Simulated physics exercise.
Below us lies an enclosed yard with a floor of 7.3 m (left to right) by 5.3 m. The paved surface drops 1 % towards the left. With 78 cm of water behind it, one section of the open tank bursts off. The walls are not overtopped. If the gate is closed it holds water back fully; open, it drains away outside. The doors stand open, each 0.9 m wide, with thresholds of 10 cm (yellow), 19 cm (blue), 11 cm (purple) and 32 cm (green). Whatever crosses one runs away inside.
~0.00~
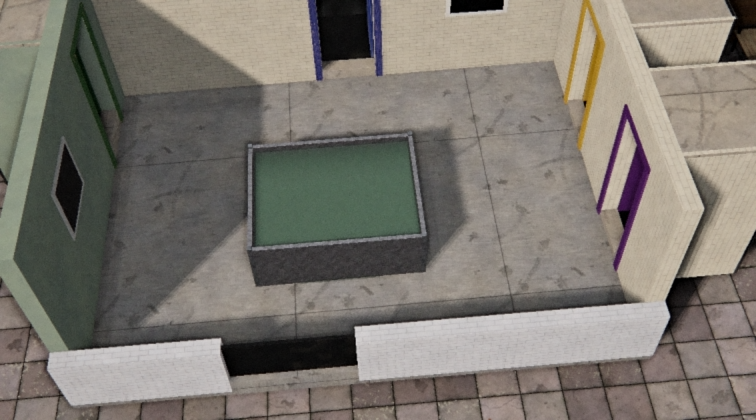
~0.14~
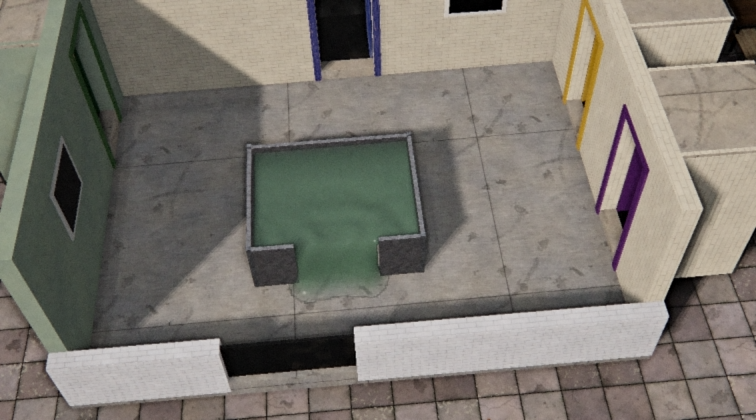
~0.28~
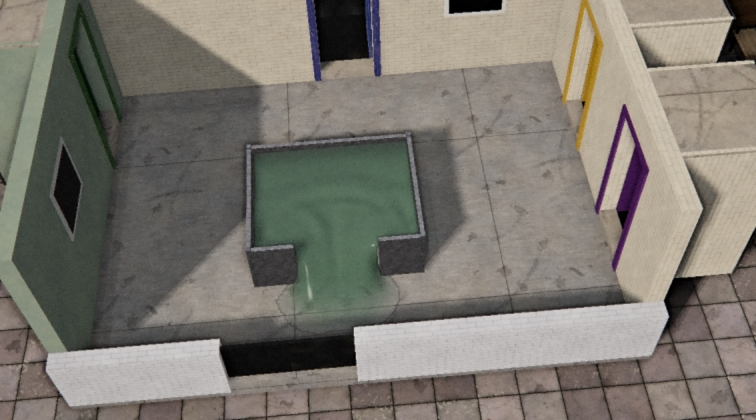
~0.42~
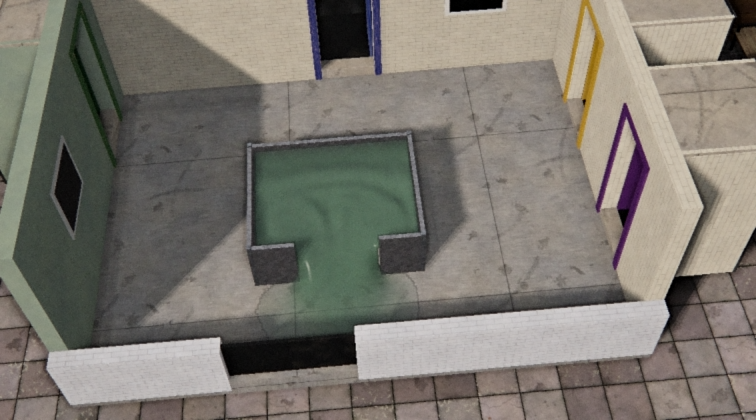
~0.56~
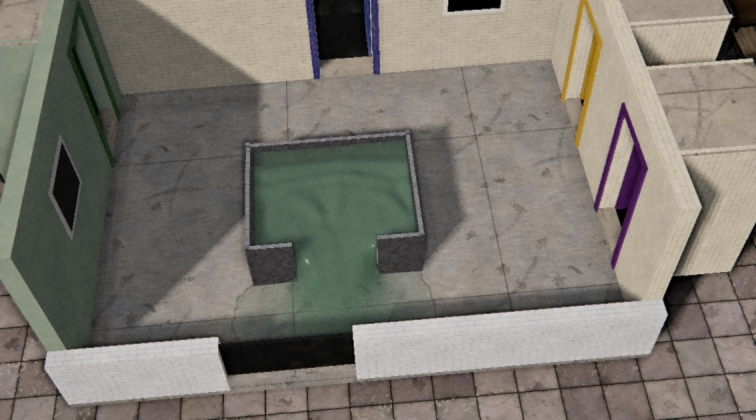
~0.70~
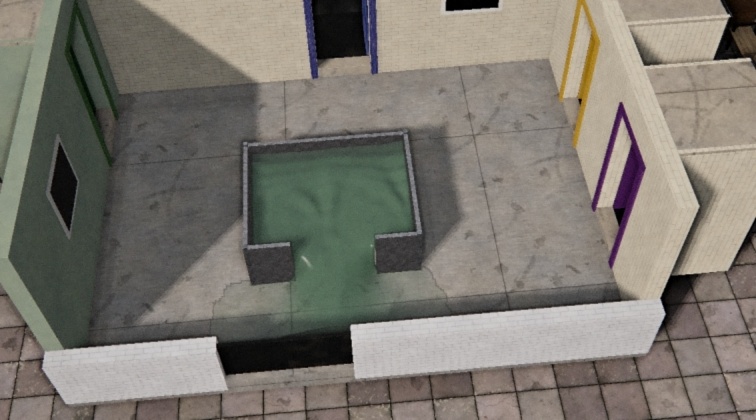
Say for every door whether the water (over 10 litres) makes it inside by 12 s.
The water let in: At the yellow door it stays under the limit; at the blue door it stays under the limit; at the purple door it goes over the limit; at the green door it stays under the limit.
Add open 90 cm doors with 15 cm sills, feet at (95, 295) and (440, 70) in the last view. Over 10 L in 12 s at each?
In that order: Over, under.
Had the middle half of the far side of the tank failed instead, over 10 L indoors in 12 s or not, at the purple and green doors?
Against that limit: Purple not over, green below.
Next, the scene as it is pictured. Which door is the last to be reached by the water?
It is the blue one.
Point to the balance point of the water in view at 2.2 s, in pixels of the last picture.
At about (328, 265).
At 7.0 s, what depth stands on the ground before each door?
In cm: Yellow 4, blue 18, purple 9, green 12.
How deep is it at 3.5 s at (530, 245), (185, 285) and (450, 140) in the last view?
In that order: 3, 3 and 0 cm.
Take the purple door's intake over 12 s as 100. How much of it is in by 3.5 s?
About 65 per cent.
After 1.4 s water covers 20 % of the floor and is deepest (56 cm) near (340, 342); yellow door not reached, blue door not reached, purple door not reached, green door not reached.
After 2.2 s water covers 40 % of the floor and is deepest (42 cm) near (340, 342); yellow door not reached, blue door not reached, purple door 20 cm at the sill, 2 L in, green door not reached.
After 3.5 s water covers 60 % of the floor and is deepest (32 cm) near (327, 343); yellow door 6 cm at the sill, 0 L in, blue door not reached, purple door 18 cm at the sill, 37 L in, green door 6 cm at the sill, 0 L in.
After 7.0 s water covers 95 % of the floor and is deepest (20 cm) near (333, 81); yellow door 4 cm at the sill, 0 L in, blue door 18 cm at the sill, 0 L in, purple door 9 cm at the sill, 58 L in, green door 12 cm at the sill, 0 L in.
After 12.0 s water covers 95 % of the floor and is deepest (18 cm) near (119, 106); yellow door 10 cm at the sill, 1 L in, blue door 9 cm at the sill, 0 L in, purple door 4 cm at the sill, 58 L in, green door 15 cm at the sill, 0 L in.
